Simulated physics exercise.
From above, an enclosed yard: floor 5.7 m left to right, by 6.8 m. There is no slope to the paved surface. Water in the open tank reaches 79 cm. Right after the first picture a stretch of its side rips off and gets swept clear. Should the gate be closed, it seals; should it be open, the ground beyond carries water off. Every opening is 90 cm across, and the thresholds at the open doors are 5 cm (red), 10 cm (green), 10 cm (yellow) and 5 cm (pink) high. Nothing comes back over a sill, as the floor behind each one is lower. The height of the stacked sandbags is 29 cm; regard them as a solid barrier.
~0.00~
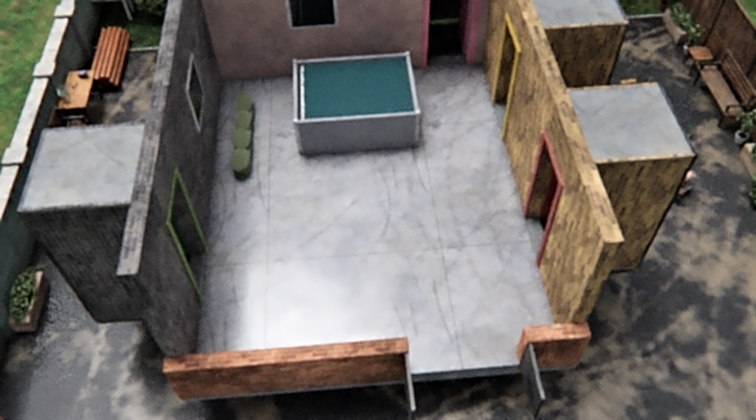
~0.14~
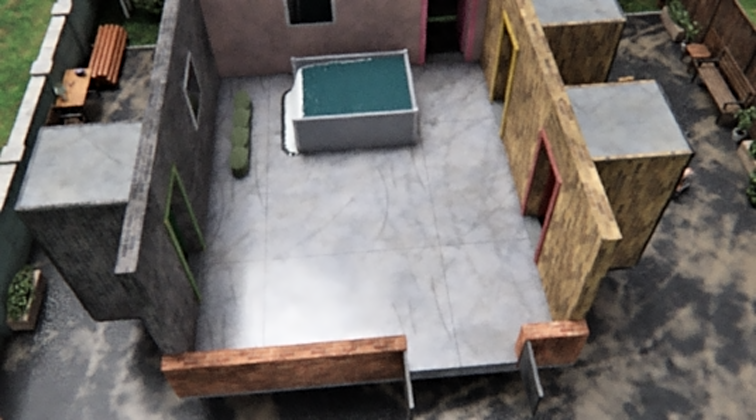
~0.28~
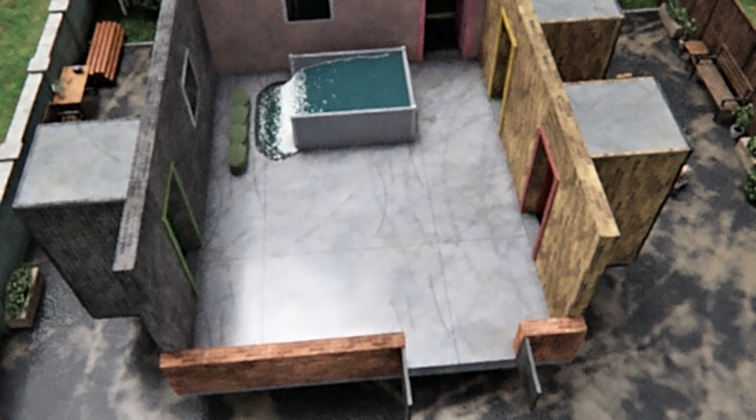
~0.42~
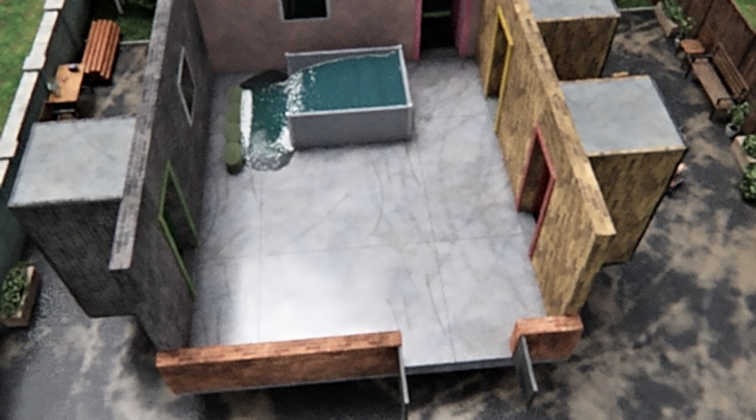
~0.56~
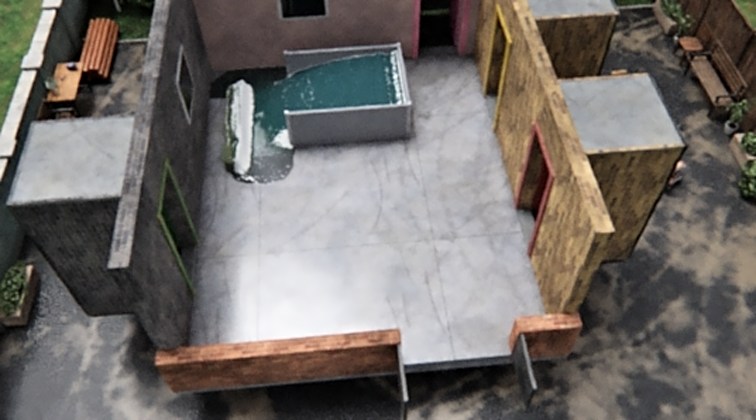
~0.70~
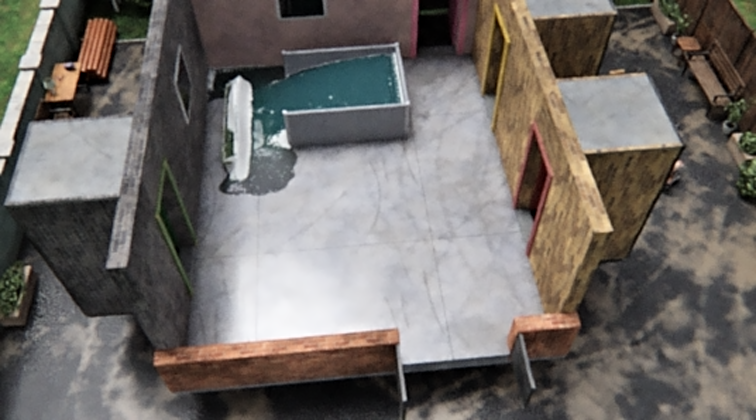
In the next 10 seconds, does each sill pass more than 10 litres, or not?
The red door does. The green door does not. The yellow door does not. The pink door does.
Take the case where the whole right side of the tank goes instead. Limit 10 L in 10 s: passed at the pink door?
Pink: Exceeds.
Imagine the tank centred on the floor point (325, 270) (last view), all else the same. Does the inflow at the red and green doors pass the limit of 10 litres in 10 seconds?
Red door held, green door exceeded.
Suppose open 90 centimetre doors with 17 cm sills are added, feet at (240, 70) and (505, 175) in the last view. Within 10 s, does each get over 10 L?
Taking them in order, the first gets enough and the second too little.
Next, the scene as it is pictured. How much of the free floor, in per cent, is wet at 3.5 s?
I'd say around 60 %.
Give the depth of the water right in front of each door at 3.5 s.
Depth readings (cm): Red = 0; green = 7; yellow = 0; pink = 8.
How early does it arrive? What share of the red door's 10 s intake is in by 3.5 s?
By that time, around 0 per cent.
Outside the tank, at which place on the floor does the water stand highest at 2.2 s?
Spot: Approx. (210, 77).
After 1.4 s water covers 20 % of the floor and is deepest (54 cm) near (243, 122); red door not reached, green door not reached, yellow door not reached, pink door not reached.
After 2.2 s water covers 40 % of the floor and is deepest (47 cm) near (210, 77); red door not reached, green door 9 cm at the sill, 0 L in, yellow door not reached, pink door not reached.
After 3.5 s water covers 60 % of the floor and is deepest (31 cm) near (246, 364); red door not reached, green door 7 cm at the sill, 1 L in, yellow door not reached, pink door 8 cm at the sill, 1 L in.
After 6.0 s water covers 90 % of the floor and is deepest (16 cm) near (547, 336); red door 13 cm at the sill, 4 L in, green door 5 cm at the sill, 1 L in, yellow door 5 cm at the sill, 0 L in, pink door 8 cm at the sill, 20 L in.
After 10.0 s water covers 95 % of the floor and is deepest (10 cm) near (490, 130); red door 9 cm at the sill, 82 L in, green door 7 cm at the sill, 2 L in, yellow door 6 cm at the sill, 0 L in, pink door 5 cm at the sill, 32 L in.
